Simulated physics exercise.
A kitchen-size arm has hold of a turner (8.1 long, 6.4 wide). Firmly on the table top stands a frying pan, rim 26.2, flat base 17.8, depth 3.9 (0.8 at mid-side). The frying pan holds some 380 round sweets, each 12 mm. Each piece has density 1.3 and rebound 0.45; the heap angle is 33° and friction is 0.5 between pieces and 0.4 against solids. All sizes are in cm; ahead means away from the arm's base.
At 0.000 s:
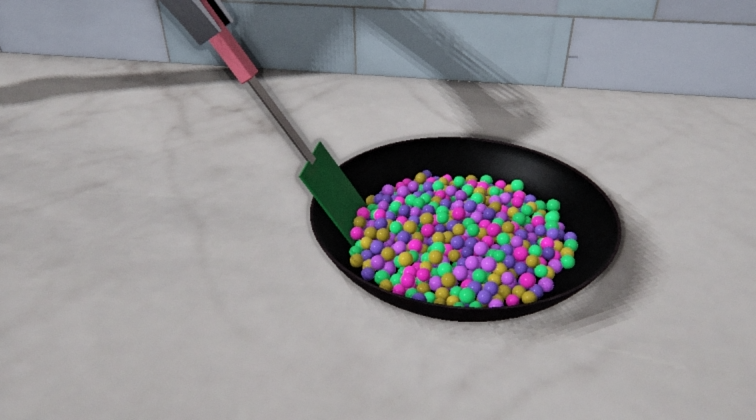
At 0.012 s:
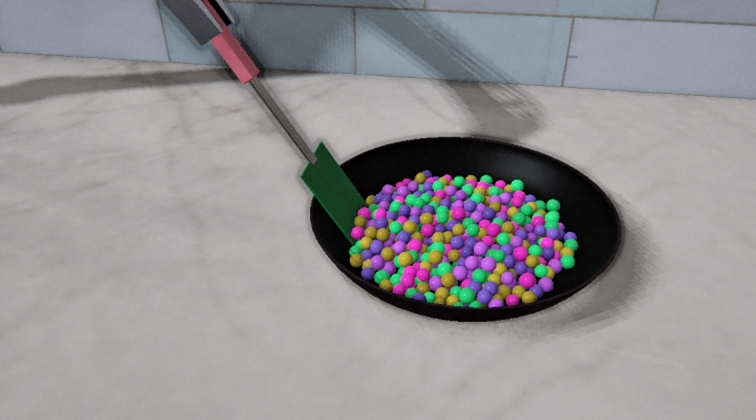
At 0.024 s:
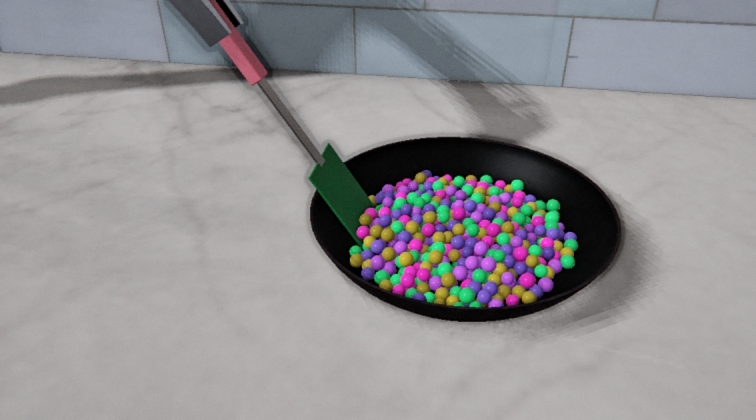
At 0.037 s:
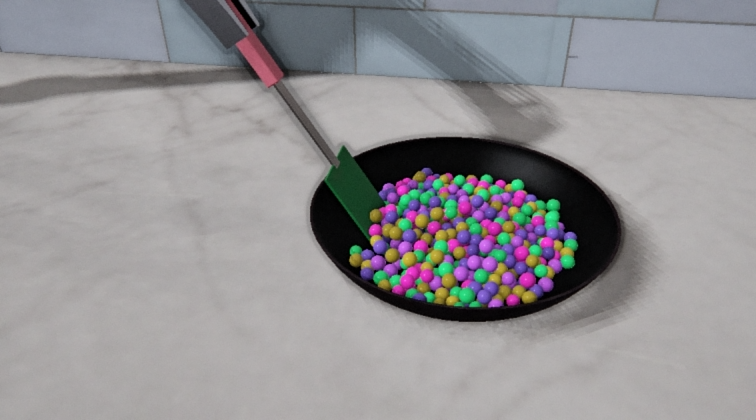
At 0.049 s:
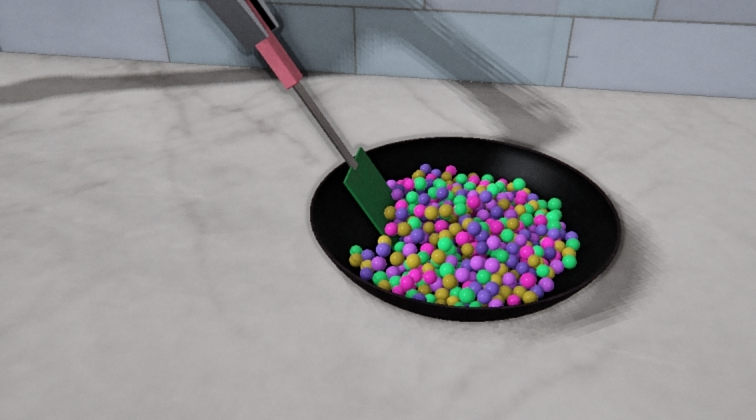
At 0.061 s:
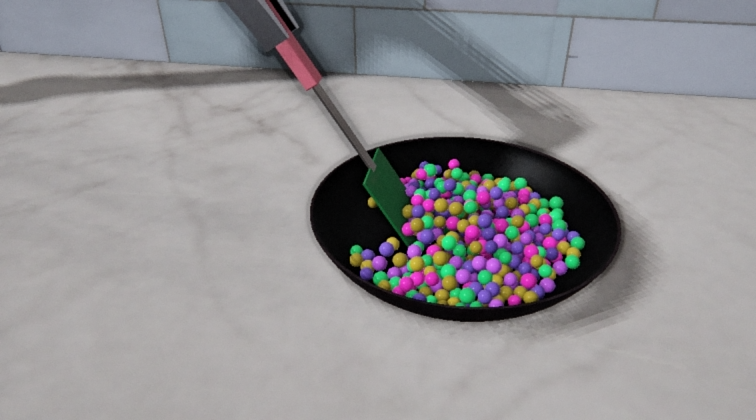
A black frying pan full of small round sweets in purple, pink, green and mustard sits on a pale marbled table top before blue-grey tiles, seen from slightly above. A turner with a green blade and a pink-and-dark handle slants in from the upper left. The blade, barely moving initially, slides right through the sweets, pushing and heaping them, while the view stays still.
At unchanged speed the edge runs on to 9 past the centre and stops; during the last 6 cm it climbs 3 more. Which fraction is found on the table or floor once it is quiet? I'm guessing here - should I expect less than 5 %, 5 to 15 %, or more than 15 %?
You should expect more than 15 %.
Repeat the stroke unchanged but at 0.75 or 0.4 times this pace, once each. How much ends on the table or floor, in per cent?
Some 15 and 10 per cent.
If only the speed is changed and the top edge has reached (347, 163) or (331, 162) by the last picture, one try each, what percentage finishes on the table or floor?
Estimates: Near 15 %, near 10 %.
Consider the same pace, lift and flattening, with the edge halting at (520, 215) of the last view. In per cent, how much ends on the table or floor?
Around 15 percent.
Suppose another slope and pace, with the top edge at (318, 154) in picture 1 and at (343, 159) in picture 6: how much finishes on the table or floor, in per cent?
It works out to about 10 %, more or less.
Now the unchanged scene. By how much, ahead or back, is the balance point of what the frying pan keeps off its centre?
The balance point lies close to 3.5 cm ahead.
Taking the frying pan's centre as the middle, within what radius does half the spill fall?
Roughly 46 cm.
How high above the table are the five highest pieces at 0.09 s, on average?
6 cm or so.
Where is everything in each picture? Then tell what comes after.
The first frame shows turner top edge at (310, 158), sloping 57°; upper third of the load around (461, 224), from x 355 to 570, top at y 175; 377 in the frying pan.
The second frame shows turner top edge at (311, 158), sloping 57°; upper third of the load around (459, 224), from x 355 to 570, top at y 175.
The third frame shows turner top edge at (319, 160), sloping 57°; upper third of the load around (454, 222), from x 355 to 570, top at y 175.
The fourth frame shows turner top edge at (335, 162), sloping 57°; upper third of the load around (449, 219), from x 355 to 570, top at y 175.
The fifth frame shows turner top edge at (353, 164), sloping 57°; upper third of the load around (450, 216), from x 355 to 575, top at y 170.
The sixth frame shows turner top edge at (371, 165), sloping 57°; upper third of the load around (458, 215), from x 355 to 580, top at y 165; 377 in the frying pan.
After 0.09 s, sloping 57°, highest piece 7 above the table; 377 in the frying pan.
After 0.12 s, sloping 57°, highest piece 8 above the table; 377 in the frying pan.
After 0.33 s, sloping 57°, highest piece 8 above the table; 292 in the frying pan, 62 on the table or floor, 23 on the blade or in flight.
After 1.38 s, sloping 57°, highest piece 4 above the table; 292 in the frying pan, 85 on the table or floor.
At rest, 292 in the frying pan, 85 on the table or floor. That is 23 % on the table or floor.
